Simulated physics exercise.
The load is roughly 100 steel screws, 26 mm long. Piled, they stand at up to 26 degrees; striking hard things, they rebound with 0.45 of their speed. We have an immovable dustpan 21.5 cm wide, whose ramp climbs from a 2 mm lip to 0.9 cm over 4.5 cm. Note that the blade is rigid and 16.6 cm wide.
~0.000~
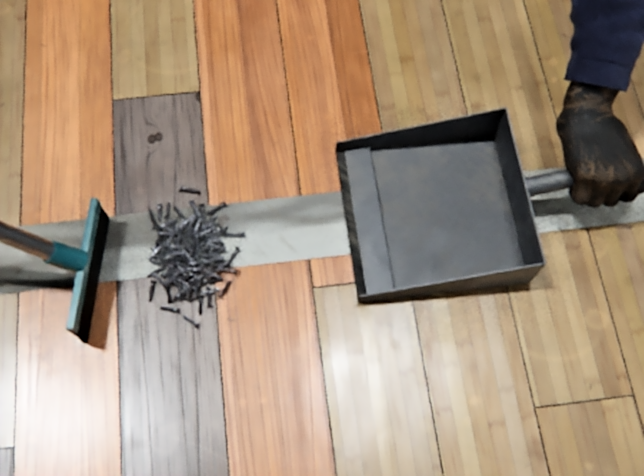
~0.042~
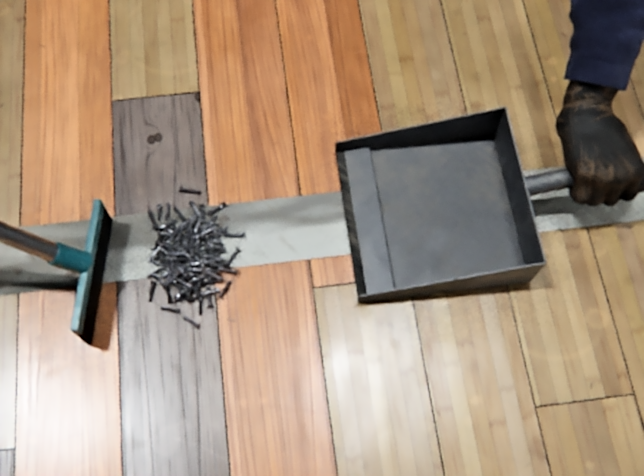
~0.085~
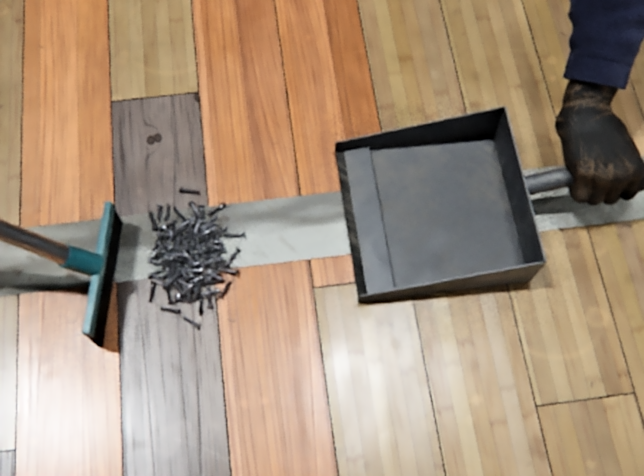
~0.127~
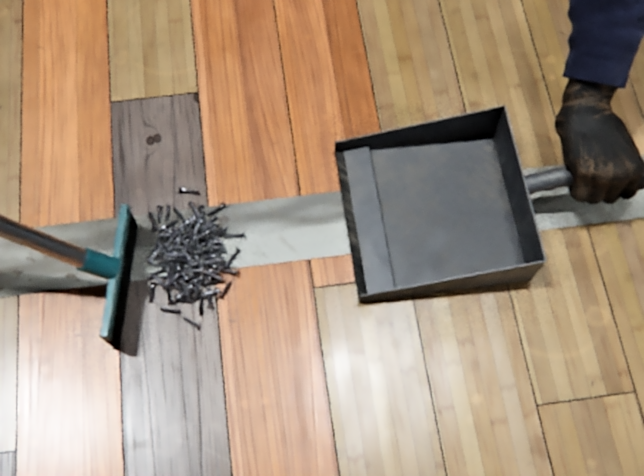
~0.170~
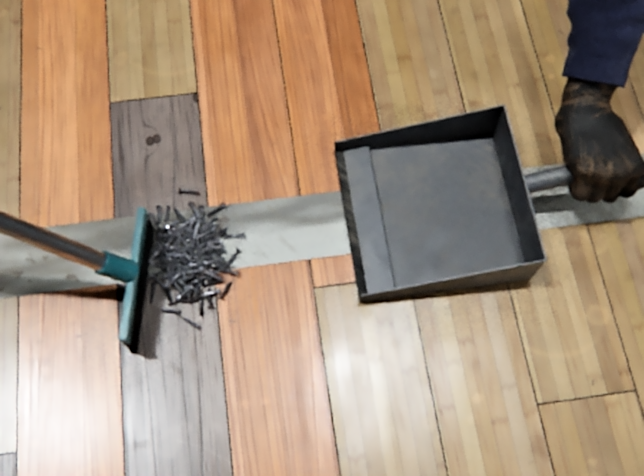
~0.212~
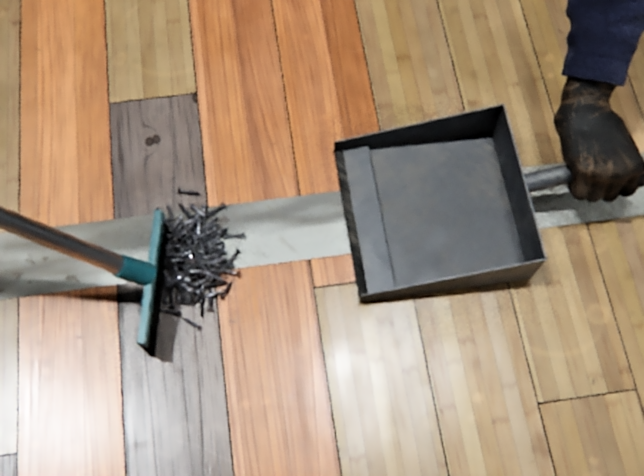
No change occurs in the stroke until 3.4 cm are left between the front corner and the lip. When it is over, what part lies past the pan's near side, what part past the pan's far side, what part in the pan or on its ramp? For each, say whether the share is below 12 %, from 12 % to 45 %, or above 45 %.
Result: Near side: A medium amount; far side: Only a little; pan: Only a little.
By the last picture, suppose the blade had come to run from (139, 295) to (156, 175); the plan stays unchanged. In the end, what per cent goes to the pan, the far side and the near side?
Final per cent - pan 0, far 5, near 5.
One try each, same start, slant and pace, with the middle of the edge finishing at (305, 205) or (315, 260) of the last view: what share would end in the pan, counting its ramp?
Roughly 5 % and 15 %.
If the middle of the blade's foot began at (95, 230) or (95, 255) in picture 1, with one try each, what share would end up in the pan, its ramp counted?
The two tries give about 5 % and about 10 %.
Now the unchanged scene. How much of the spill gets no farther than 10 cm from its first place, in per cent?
20 %.
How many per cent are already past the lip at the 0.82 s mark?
Some 5 in a hundred by that moment.
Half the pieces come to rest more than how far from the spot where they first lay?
That distance is around 18 cm.
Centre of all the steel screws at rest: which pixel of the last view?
Once everything settles, the centre is around (334, 266).
After 0.42 s, middle of the blade 15 cm from the lip; 0 % over the lip, far side 0 %, near side 10 %.
After 0.56 s, middle of the blade 8 cm from the lip; 0 % over the lip, far side 0 %, near side 20 %.
After 0.82 s, middle of the blade 5 cm from the lip; 5 % over the lip, far side 0 %, near side 25 %.
In the end, at 1.5 s, near side 25 %, far side 0 %, pan 5 %, in front of the lip or behind the blade 70 %.
